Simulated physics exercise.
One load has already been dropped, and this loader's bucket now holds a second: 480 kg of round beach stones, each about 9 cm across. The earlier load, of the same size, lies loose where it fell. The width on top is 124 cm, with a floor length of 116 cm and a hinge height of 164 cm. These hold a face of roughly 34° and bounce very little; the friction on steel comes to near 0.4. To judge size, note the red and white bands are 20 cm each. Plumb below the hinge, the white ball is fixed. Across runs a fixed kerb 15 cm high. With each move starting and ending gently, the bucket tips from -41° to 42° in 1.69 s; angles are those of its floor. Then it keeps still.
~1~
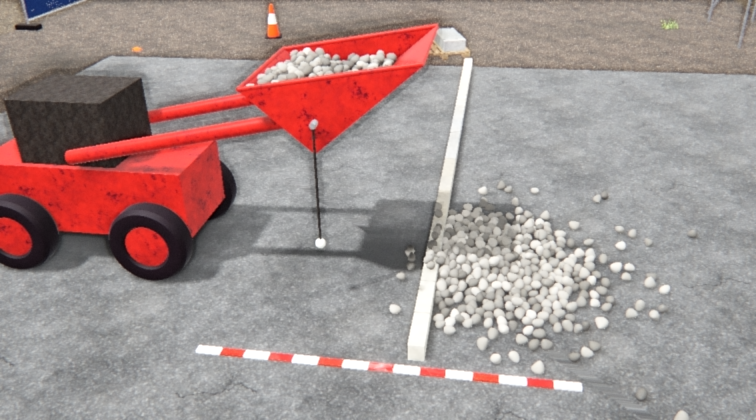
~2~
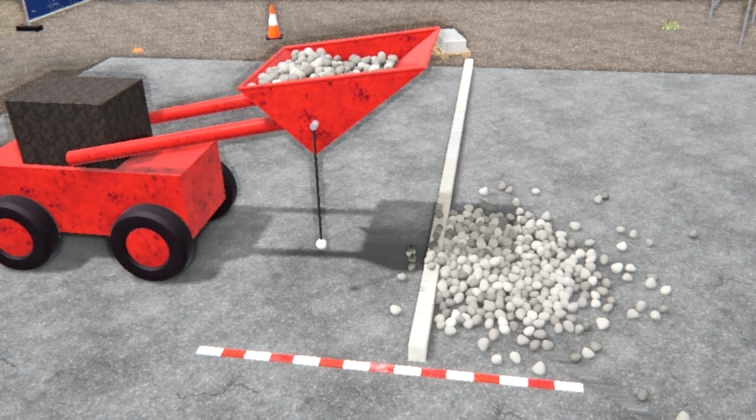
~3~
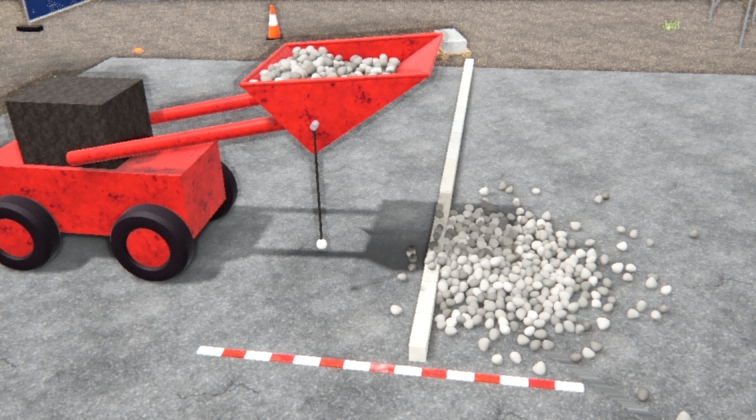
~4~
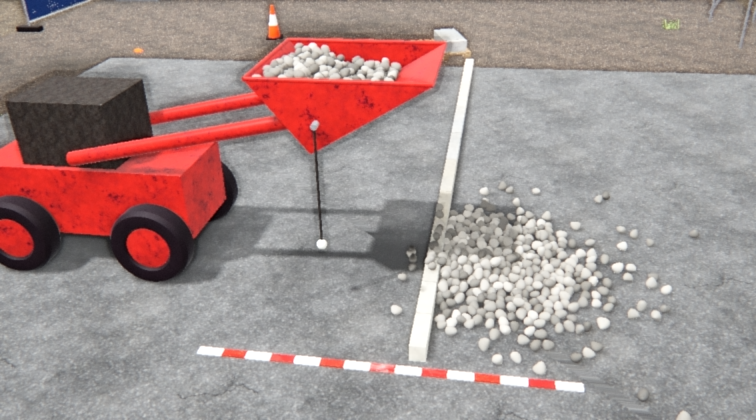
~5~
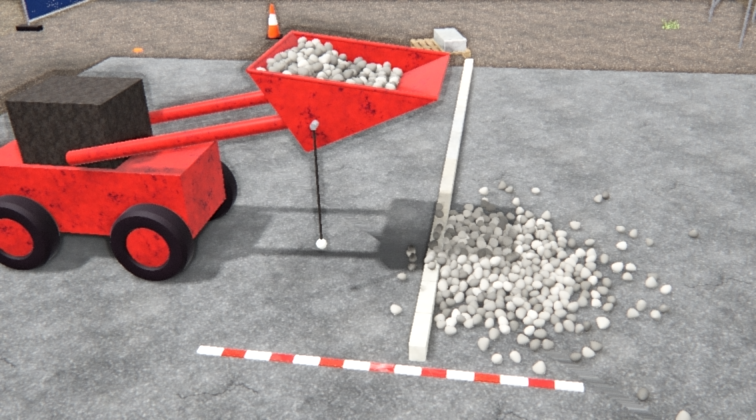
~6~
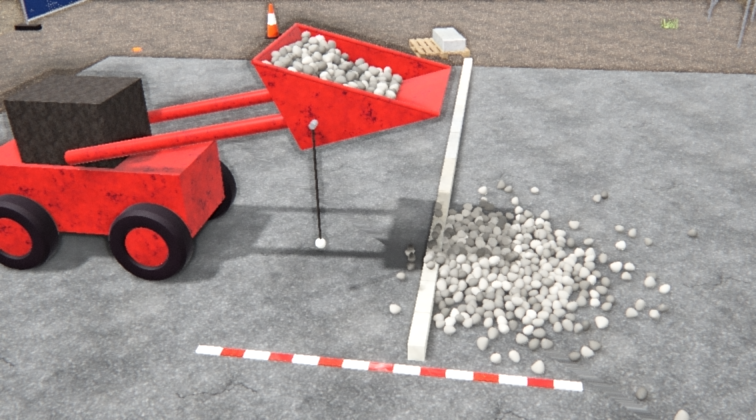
A red loader slowly tilts its bucket of stones rightward, near a loose stone pile.
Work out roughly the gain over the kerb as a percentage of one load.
Close to 85 parts in a hundred.
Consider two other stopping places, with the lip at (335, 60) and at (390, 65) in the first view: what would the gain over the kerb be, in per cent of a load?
Close to 5 per cent, followed by close to 45 per cent.
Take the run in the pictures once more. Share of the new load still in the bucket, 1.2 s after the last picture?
Estimate: 35 % remaining inside, roughly.
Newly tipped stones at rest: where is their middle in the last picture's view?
The centre sits about (475, 252).
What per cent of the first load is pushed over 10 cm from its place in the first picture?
I'd say roughly 30 per cent of them.
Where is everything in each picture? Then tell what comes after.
The first frame shows lip at (423, 64), floor tilted -41°, highest stones at (332, 62). The earlier load is highest near (447, 246), 20 cm above ground level, 4 % on this side of the kerb, 96 % over the kerb.
The second frame shows lip at (425, 67), floor tilted -40°, highest stones at (324, 62).
The third frame shows lip at (429, 74), floor tilted -36°, highest stones at (302, 60).
The fourth frame shows lip at (433, 85), floor tilted -31°, highest stones at (297, 56).
The fifth frame shows lip at (437, 99), floor tilted -25°, highest stones at (301, 51).
The sixth frame shows lip at (439, 115), floor tilted -17°, highest stones at (301, 45).
Then, 0.7 s after the last picture the floor is at 29°; in per cent of one load, 100 in the bucket, 4 on this side of the kerb, 96 over the kerb; the foremost stones are at (716, 305).
Then, 1.2 s after the last picture the floor is at 42°; in per cent of one load, 35 in the bucket, 36 on this side of the kerb, 129 over the kerb; the foremost stones are at (716, 305).
Then, 1.5 s after the last picture the floor is at 42°; in per cent of one load, 1 in the bucket, 30 on this side of the kerb, 169 over the kerb; the foremost stones are at (716, 305).
Then, 4.4 s after the last picture the floor is at 42°; in per cent of one load, 0 in the bucket, 19 on this side of the kerb, 181 over the kerb; the foremost stones are at (716, 305). Net gain over the kerb, 85.
